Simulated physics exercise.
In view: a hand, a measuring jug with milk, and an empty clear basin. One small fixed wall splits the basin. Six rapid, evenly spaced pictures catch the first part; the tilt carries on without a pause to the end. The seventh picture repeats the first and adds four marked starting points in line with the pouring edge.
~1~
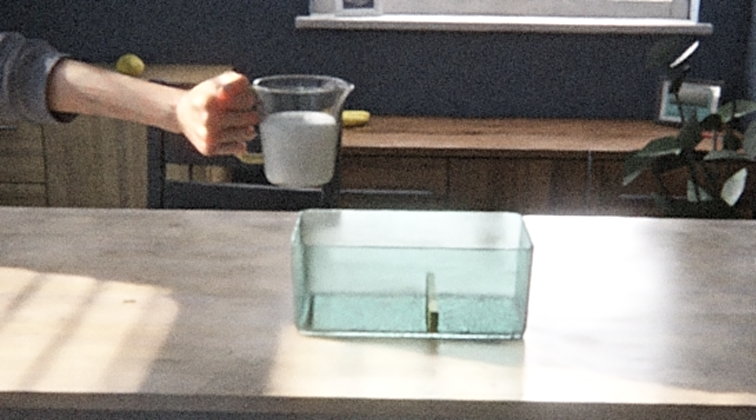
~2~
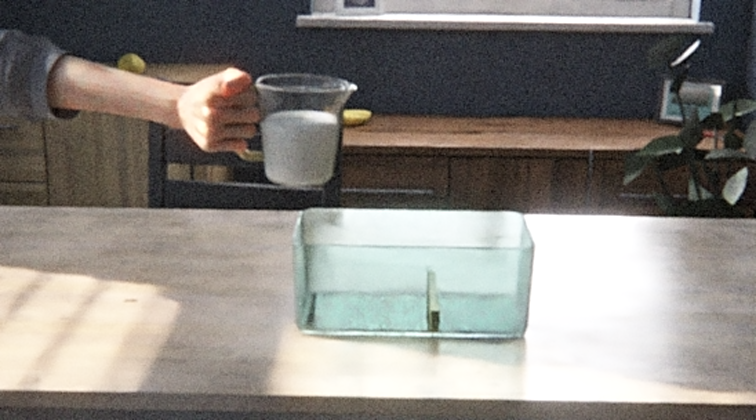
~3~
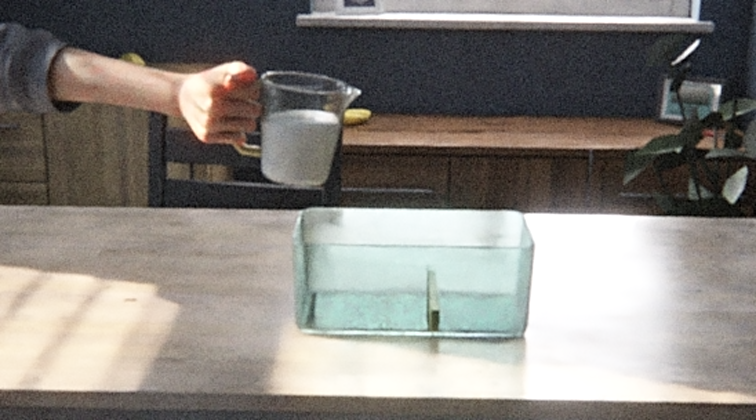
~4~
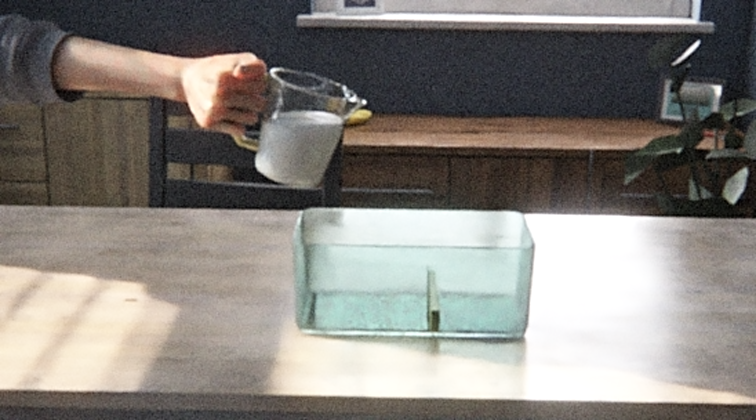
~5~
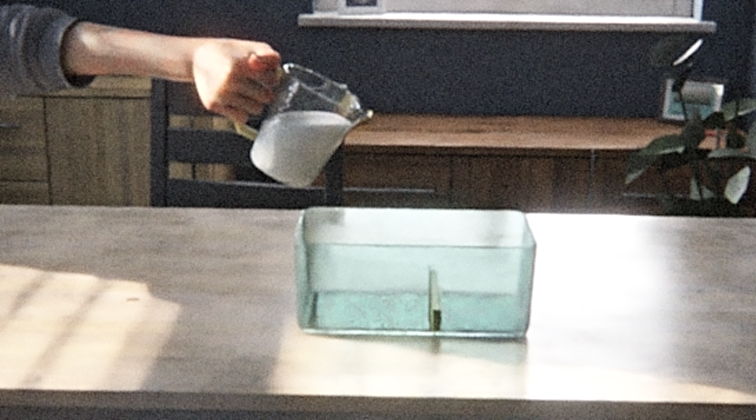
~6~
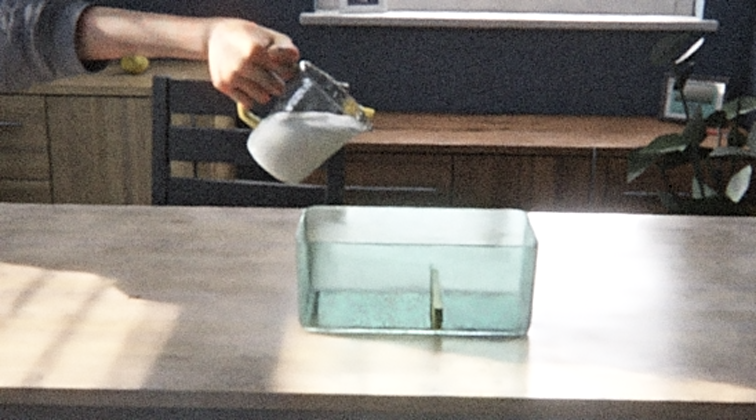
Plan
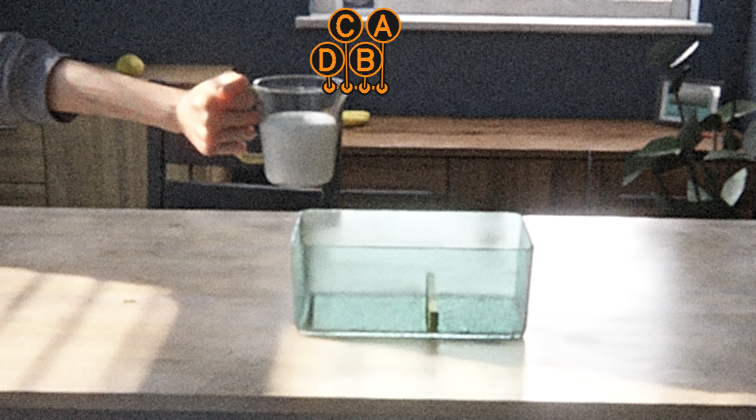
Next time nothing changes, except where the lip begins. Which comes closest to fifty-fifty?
The answer is dot A.
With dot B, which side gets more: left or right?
The left one.
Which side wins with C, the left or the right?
The left one.
On the marked copy, A at (381, 87); B at (364, 87); C at (346, 87); D at (329, 87).
If A is chosen, about 51 % ends left of the wall and 48 % right of it.
If B is chosen, about 90 % ends left of the wall and 8 % right of it.
If C is chosen, about 86 % ends left of the wall and 10 % right of it; 3 % is lost outside.
If D is chosen, about 88 % ends left of the wall and 9 % right of it.
